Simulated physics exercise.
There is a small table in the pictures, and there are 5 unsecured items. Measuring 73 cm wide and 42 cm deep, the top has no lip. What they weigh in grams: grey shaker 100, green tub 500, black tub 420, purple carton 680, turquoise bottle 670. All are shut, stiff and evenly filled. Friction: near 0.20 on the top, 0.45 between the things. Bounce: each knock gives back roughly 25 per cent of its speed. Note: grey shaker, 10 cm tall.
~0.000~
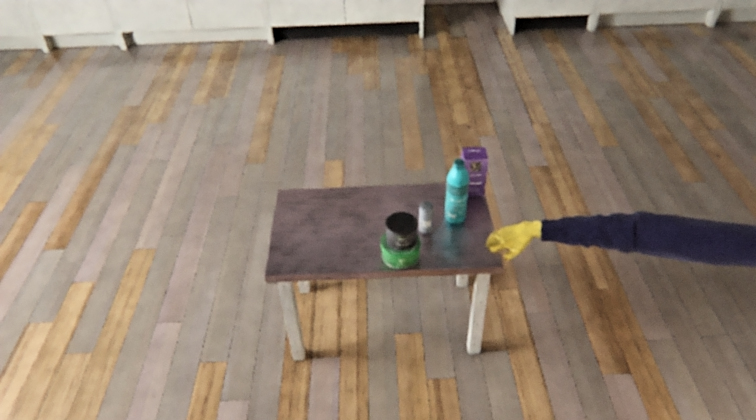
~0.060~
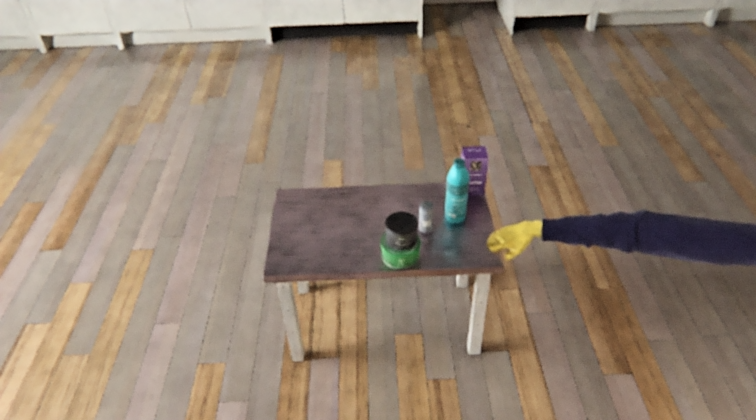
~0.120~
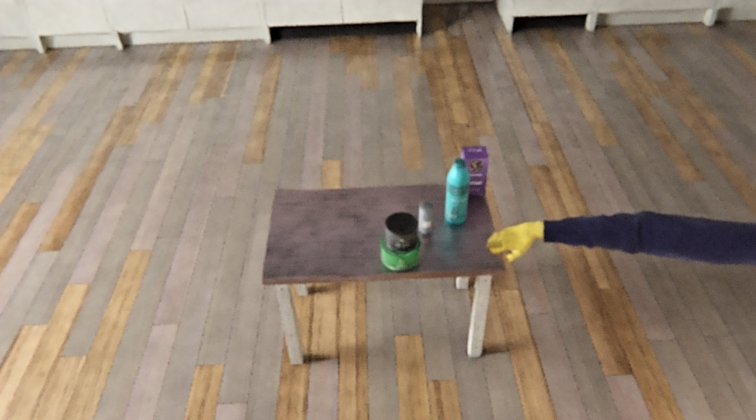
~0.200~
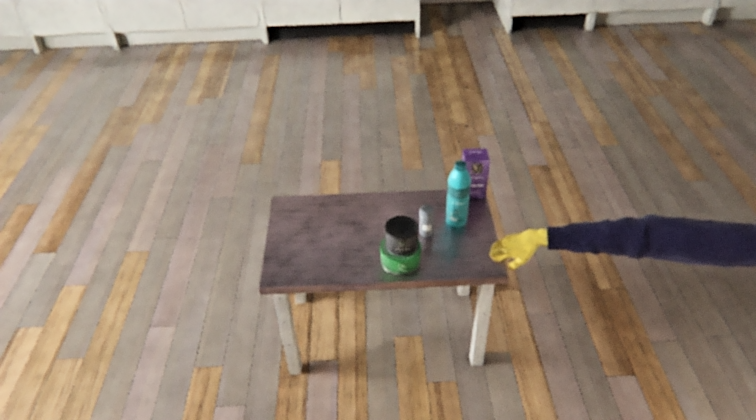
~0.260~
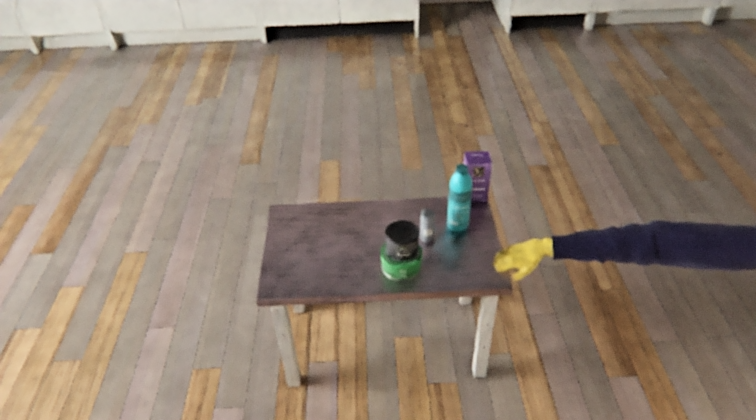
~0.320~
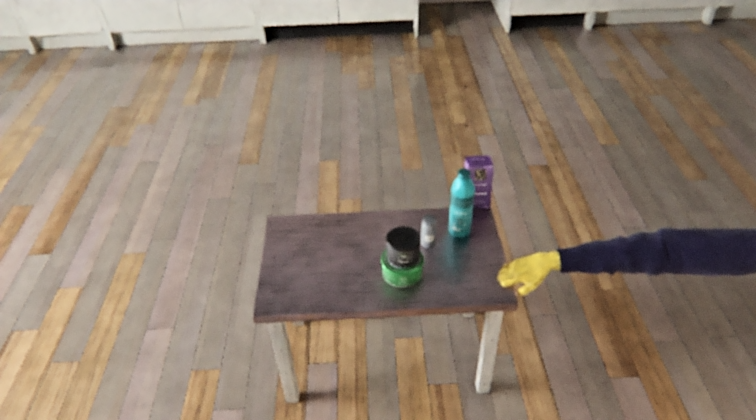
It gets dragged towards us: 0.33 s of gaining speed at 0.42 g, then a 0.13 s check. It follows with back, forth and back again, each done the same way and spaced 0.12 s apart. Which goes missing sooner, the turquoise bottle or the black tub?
Latter.
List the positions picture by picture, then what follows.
Turquoise bottle (457, 191); black tub (402, 232), in the first frame.
Purple carton (473, 171); grey shaker (426, 217), in the second frame.
Table along by 1 cm; green tub (401, 250); purple carton (474, 172), in the third frame.
Table along by 4 cm; turquoise bottle (459, 193) shifted 2 cm; grey shaker (427, 221) shifted 2 cm, in the fourth frame.
Table along by 8 cm; purple carton (476, 178) shifted 4 cm; grey shaker (428, 226) shifted 4 cm, in the fifth frame.
Table along by 14 cm; turquoise bottle (462, 202) shifted 7 cm; black tub (403, 248) shifted 7 cm, in the sixth frame.
Around 1.02 s, table along by 4 cm; grey shaker, green tub and black tub now off the table; turquoise bottle shifted 22 cm near (472, 247).
Around 1.62 s, table along by 29 cm; turquoise bottle shifted 3 cm near (476, 264).
Finally (2.9 s), off the table, grey shaker, green tub, black tub, purple carton and turquoise bottle. Turquoise bottle went at 2.06 s; black tub went at 0.86 s.
